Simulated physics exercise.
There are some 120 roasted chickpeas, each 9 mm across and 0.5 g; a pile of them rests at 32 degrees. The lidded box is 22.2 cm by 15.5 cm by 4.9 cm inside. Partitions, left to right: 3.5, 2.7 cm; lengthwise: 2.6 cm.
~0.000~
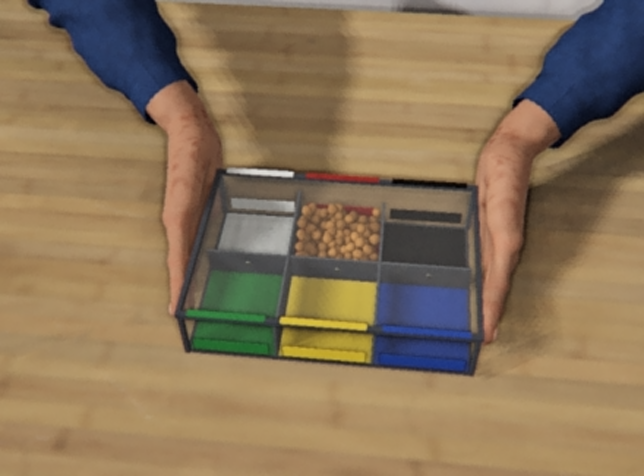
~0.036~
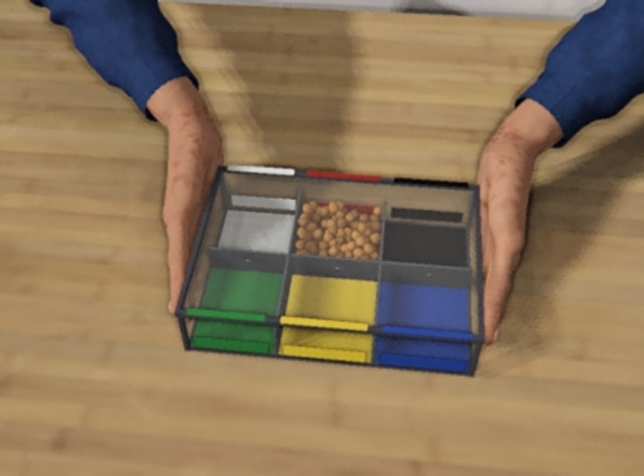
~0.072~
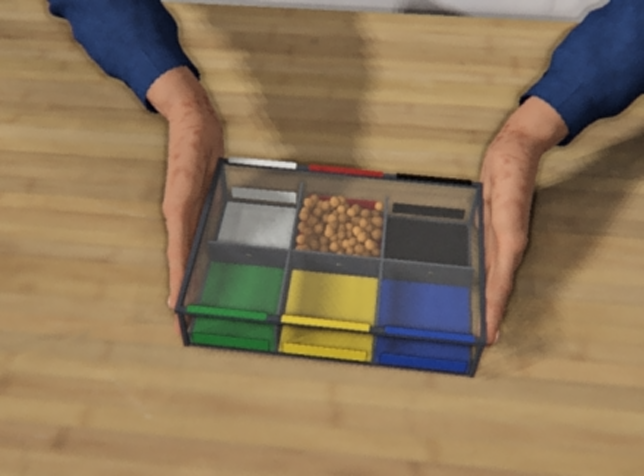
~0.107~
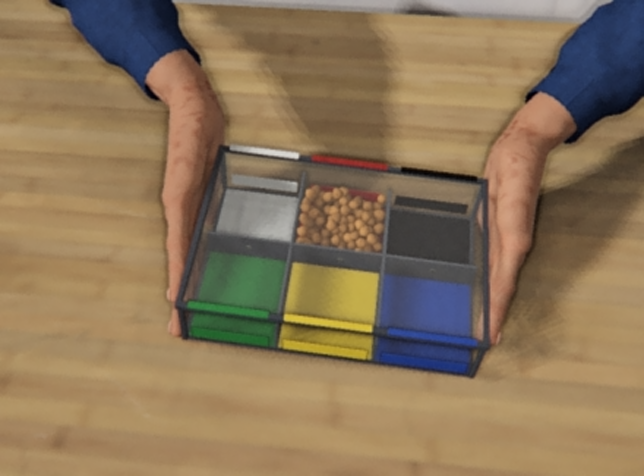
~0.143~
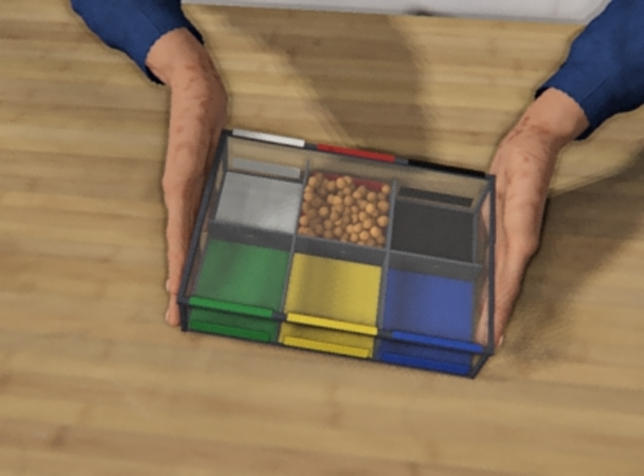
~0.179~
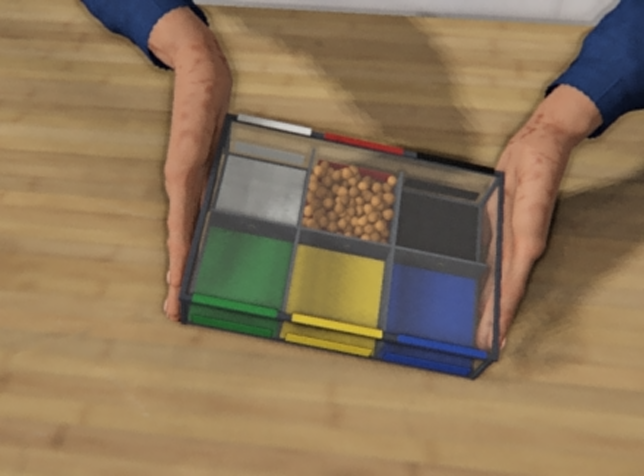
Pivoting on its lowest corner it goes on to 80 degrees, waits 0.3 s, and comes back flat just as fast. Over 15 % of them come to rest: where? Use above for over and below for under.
Verdicts: Red compartment above, blue compartment above, green compartment below, yellow compartment below, white compartment below, black compartment below.
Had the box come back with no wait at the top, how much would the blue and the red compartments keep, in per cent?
Then, in per cent: Blue 55, red 30.
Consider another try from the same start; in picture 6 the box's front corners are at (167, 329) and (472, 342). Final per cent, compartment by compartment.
Per cent at the finish: Red 50, blue 0, green 15, yellow 35, white 0, black 0.
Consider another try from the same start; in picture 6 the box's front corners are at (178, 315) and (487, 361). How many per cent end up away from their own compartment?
Near 65 %.
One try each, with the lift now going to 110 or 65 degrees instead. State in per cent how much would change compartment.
Some 100 and 30 per cent.
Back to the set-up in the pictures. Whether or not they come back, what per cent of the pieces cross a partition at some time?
Roughly 70 %.
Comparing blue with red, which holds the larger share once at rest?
Blue comes out ahead.
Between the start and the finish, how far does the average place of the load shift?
Around 9.5 centimetres.
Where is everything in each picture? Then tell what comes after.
In the first picture, box tilt 0 degrees, front corners at (181, 313) and (479, 336); red 100 %.
In the second picture, box tilt 1 degrees, front corners at (181, 311) and (479, 337).
In the third picture, box tilt 3 degrees, front corners at (181, 308) and (481, 340), lowest corner right front.
In the fourth picture, box tilt 7 degrees, front corners at (181, 303) and (484, 344), lowest corner right front.
In the fifth picture, box tilt 12 degrees, front corners at (183, 299) and (488, 349), lowest corner right front.
In the sixth picture, box tilt 18 degrees, front corners at (185, 295) and (493, 355), lowest corner right front; red 100 %. The box's pace is about 150 degrees a second.
Then, at 0.82 s, tilt 80 degrees; red 45 %, blue 50 %, yellow 5 %.
After 1.25 s, tilt 44 degrees; red 30 %, blue 60 %, yellow 5 %.
Then, at 1.75 s, tilt 0 degrees; red 30 %, blue 60 %, yellow 5 %.
At rest (2.1 s), red 30 %, blue 60 %, green 0 %, yellow 5 %, white 0 %, black 0 %.
